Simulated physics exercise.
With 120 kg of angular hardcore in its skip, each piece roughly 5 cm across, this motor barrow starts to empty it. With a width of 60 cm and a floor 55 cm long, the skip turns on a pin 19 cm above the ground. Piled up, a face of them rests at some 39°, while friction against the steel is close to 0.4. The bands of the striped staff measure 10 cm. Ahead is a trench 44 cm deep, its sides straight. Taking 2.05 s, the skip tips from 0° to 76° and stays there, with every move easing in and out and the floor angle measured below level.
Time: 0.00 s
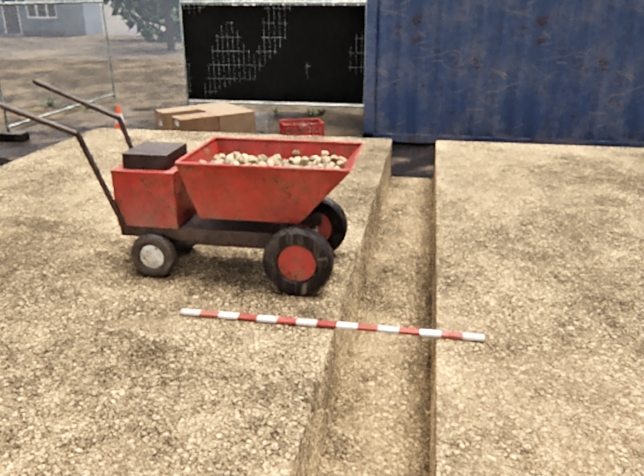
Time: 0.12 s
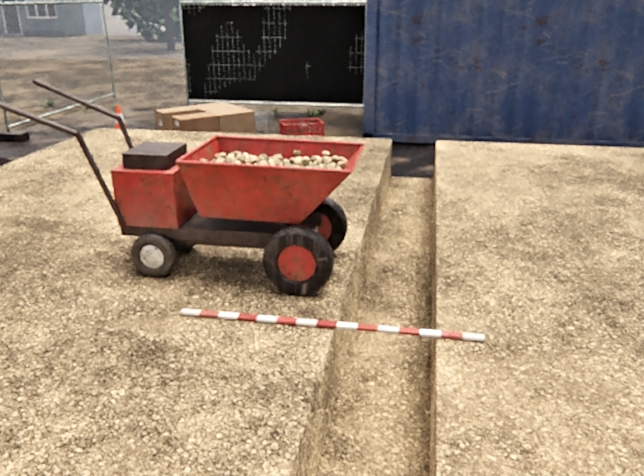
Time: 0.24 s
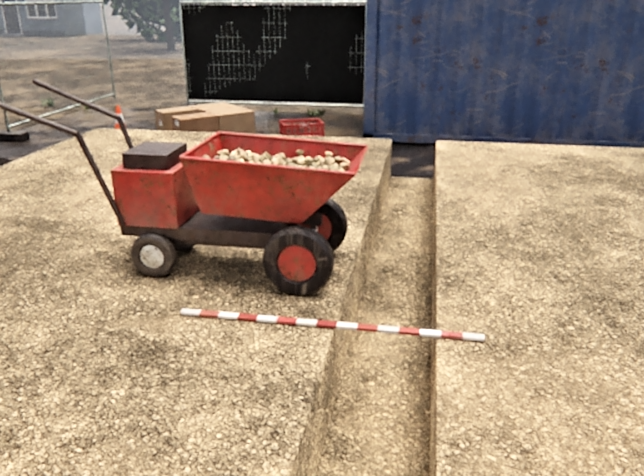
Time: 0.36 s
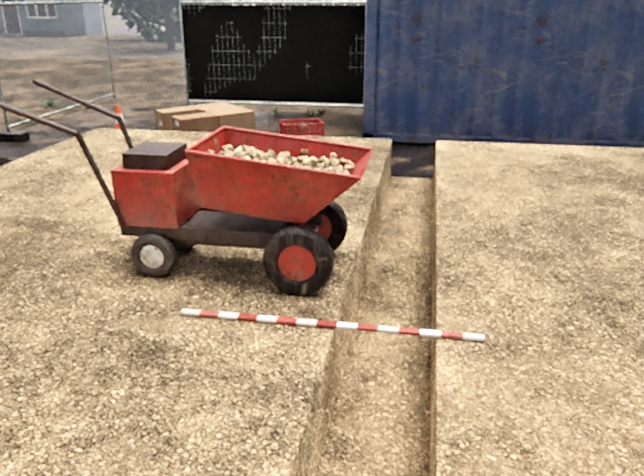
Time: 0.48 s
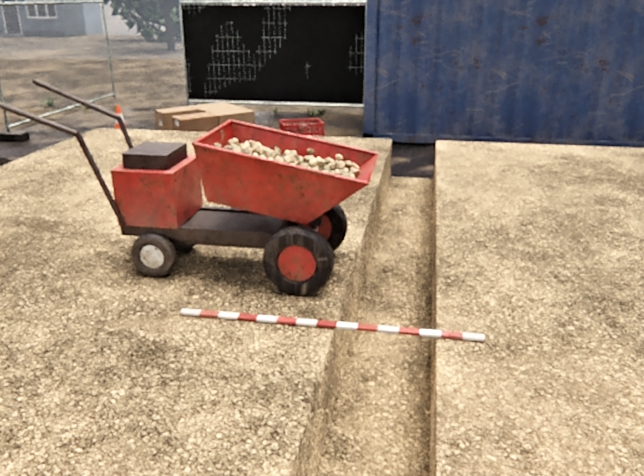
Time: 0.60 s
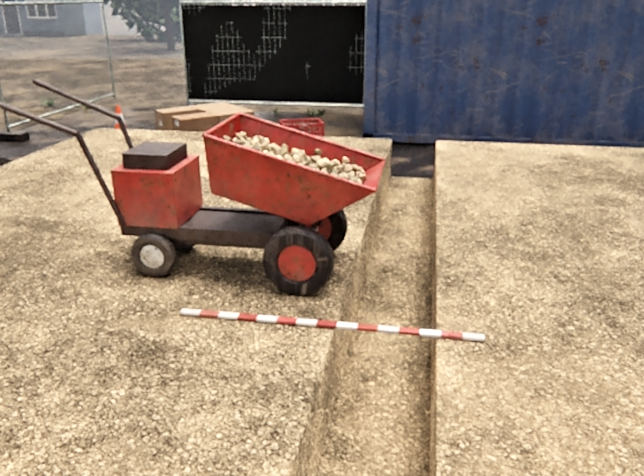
A red motor barrow loaded with pale stones stood still beside a straight trench, a red-and-white striped staff lying nearby, while its skip slowly tilted forward, the back rising and the front lip dipping right.
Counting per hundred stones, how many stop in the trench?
Some 83.
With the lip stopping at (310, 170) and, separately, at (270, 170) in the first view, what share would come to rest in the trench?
Near 100 then near 60 percent.
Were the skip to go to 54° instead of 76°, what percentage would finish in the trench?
Roughly 5 per cent would end in the trench.
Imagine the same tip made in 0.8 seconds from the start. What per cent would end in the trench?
It'd be some 70 per cent.
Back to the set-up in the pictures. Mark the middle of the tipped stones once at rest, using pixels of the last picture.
(413, 334).
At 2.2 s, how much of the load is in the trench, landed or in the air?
By that moment, roughly 35 per cent of the load.
After 1.5 s the floor is at 64°; 100 % in the skip; the foremost stones are at (408, 252).
After 2.2 s the floor is at 76°; 55 % in the skip, 35 % in the trench, 10 % past the trench; the foremost stones are at (487, 288).
After 2.5 s the floor is at 76°; 23 % in the skip, 59 % in the trench, 18 % past the trench; the foremost stones are at (526, 303).
After 4.4 s the floor is at 76°; 0 % in the skip, 83 % in the trench, 17 % past the trench; the foremost stones are at (530, 304).
